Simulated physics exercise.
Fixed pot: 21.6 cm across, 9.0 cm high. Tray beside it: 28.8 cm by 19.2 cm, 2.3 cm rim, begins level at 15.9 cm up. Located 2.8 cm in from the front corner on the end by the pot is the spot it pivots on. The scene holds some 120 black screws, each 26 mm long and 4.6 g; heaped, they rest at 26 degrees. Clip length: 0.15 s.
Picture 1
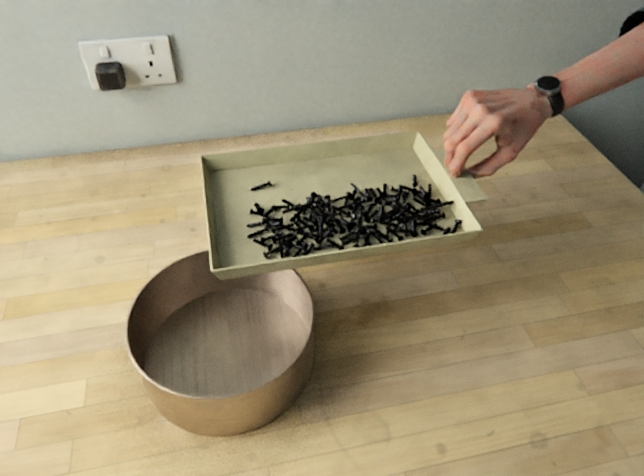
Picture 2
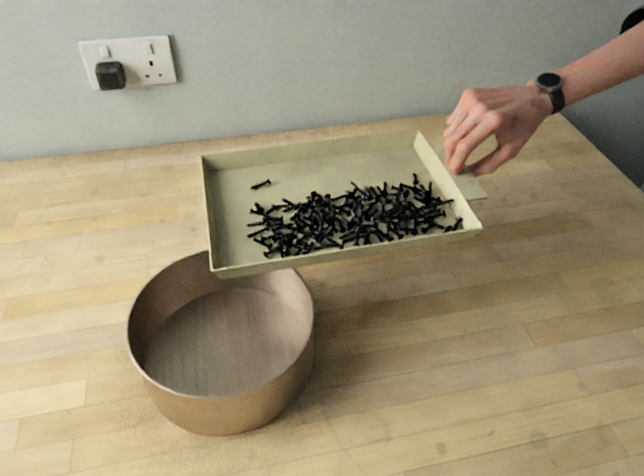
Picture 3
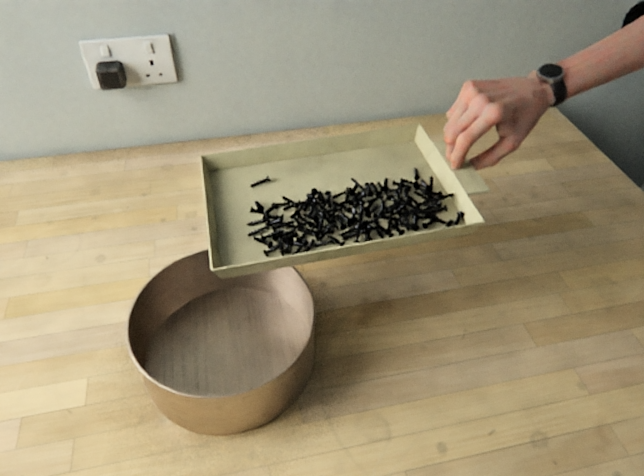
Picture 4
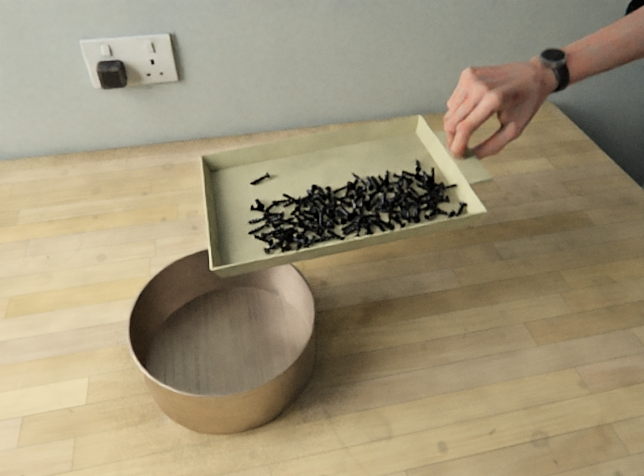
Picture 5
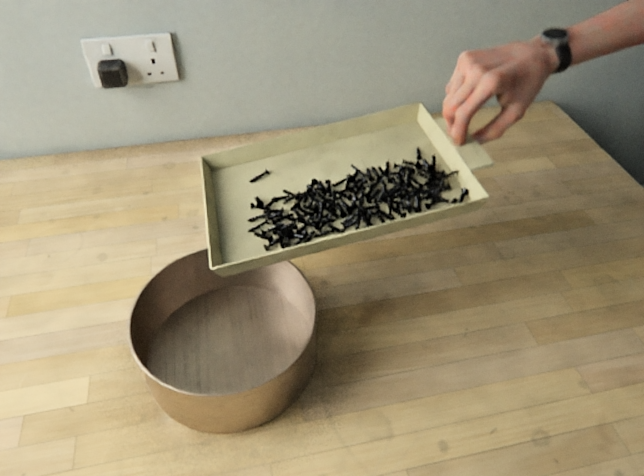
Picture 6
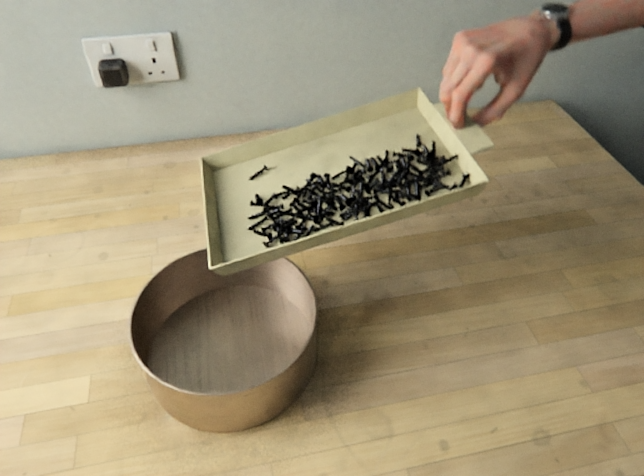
On a wooden worktop near a wall socket, a hand slowly raised the right end of a pale tray of small black screws, tilting it toward the round metal pot at the left.
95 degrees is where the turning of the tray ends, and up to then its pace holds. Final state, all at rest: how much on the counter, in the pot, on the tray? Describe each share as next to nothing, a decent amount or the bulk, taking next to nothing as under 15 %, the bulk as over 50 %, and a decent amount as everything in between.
Counter - the bulk; pot - a decent amount; tray - next to nothing.
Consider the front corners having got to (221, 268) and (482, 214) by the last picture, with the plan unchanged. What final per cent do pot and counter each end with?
Pot 70; counter 30.
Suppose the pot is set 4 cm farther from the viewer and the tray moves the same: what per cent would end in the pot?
75 per cent.
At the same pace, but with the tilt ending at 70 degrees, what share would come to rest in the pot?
Around 35 %, I reckon.
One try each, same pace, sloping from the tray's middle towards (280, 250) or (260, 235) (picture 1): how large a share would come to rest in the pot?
100 and 95 %.
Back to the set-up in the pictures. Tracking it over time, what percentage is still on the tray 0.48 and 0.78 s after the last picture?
Sequence: 65; 0.
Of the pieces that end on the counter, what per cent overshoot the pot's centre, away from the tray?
Some 100 per cent.
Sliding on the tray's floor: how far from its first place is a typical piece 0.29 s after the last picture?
By then it sits near 5 cm from where it began.
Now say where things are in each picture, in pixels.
The first frame shows tray tilt 0 degrees, front corners at (218, 265) and (474, 226); middle of the pieces at (360, 216); pot at (222, 313).
The second frame shows tray tilt 1 degrees, front corners at (218, 264) and (475, 224); middle of the pieces at (361, 215).
The third frame shows tray tilt 2 degrees, front corners at (218, 264) and (476, 218); middle of the pieces at (361, 211).
The fourth frame shows tray tilt 5 degrees, front corners at (218, 263) and (478, 208), lowest corner left back; middle of the pieces at (362, 205).
The fifth frame shows tray tilt 9 degrees, front corners at (217, 262) and (480, 194), lowest corner left back; middle of the pieces at (362, 197).
The sixth frame shows tray tilt 13 degrees, front corners at (216, 261) and (479, 178), lowest corner left back; middle of the pieces at (361, 188); pot at (225, 310).
Then, 0.29 s after the last picture, tilt 54 degrees; the tray holds 100 %, the pot 0 %.
Then, 0.48 s after the last picture, tilt 82 degrees; the tray holds 65 %, the pot 0 %.
Then, 0.78 s after the last picture, tilt 95 degrees; the tray holds 0 %, the pot 40 %.
In the end, counter 60 %, pot 40 %, tray 0 %.
